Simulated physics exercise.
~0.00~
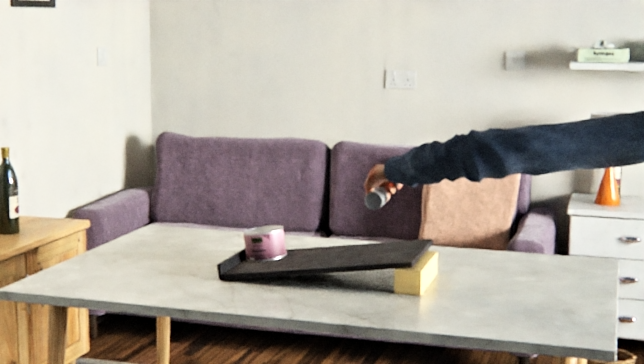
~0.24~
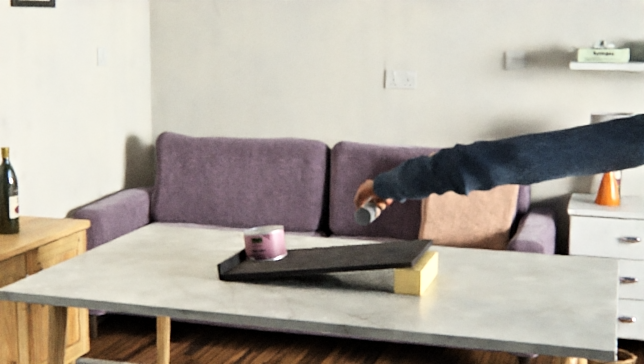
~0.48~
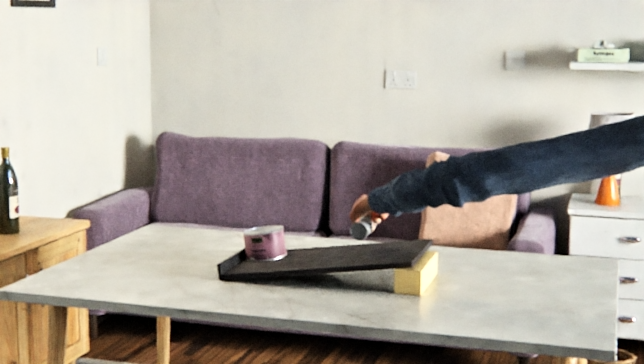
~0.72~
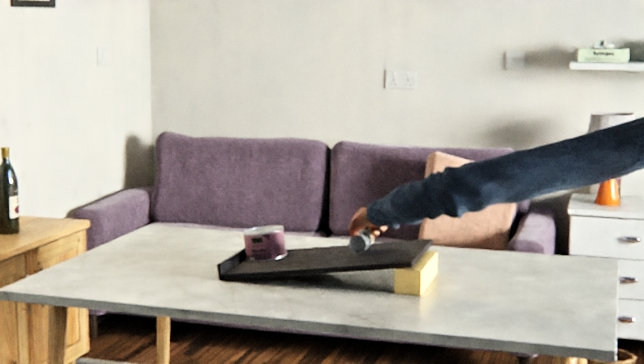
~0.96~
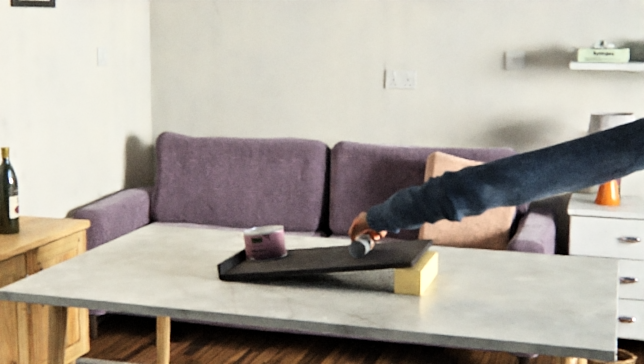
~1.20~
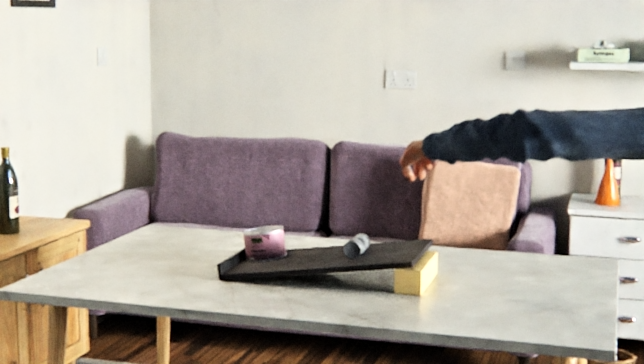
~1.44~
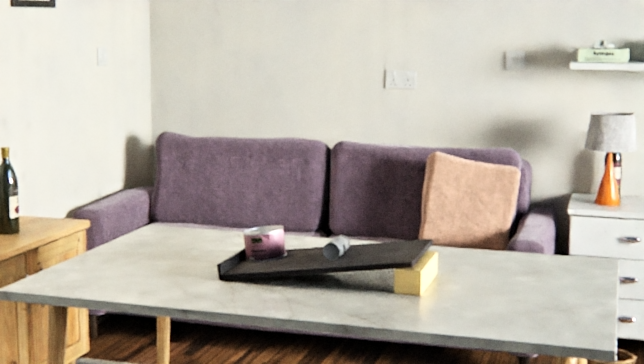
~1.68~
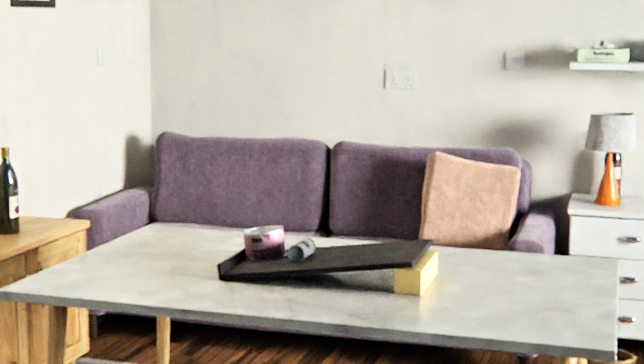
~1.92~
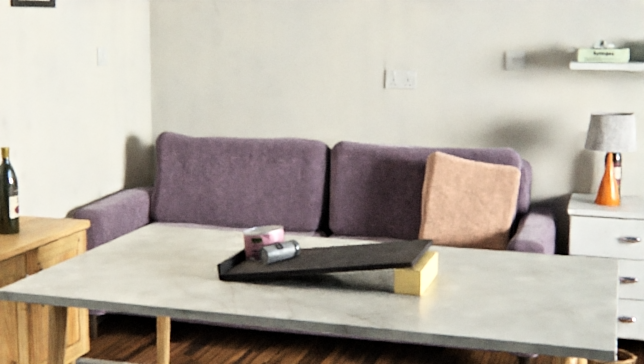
Grey shaker lowered on its side onto a sloping dark board by a hand, then rolling down left towards a pink tub.
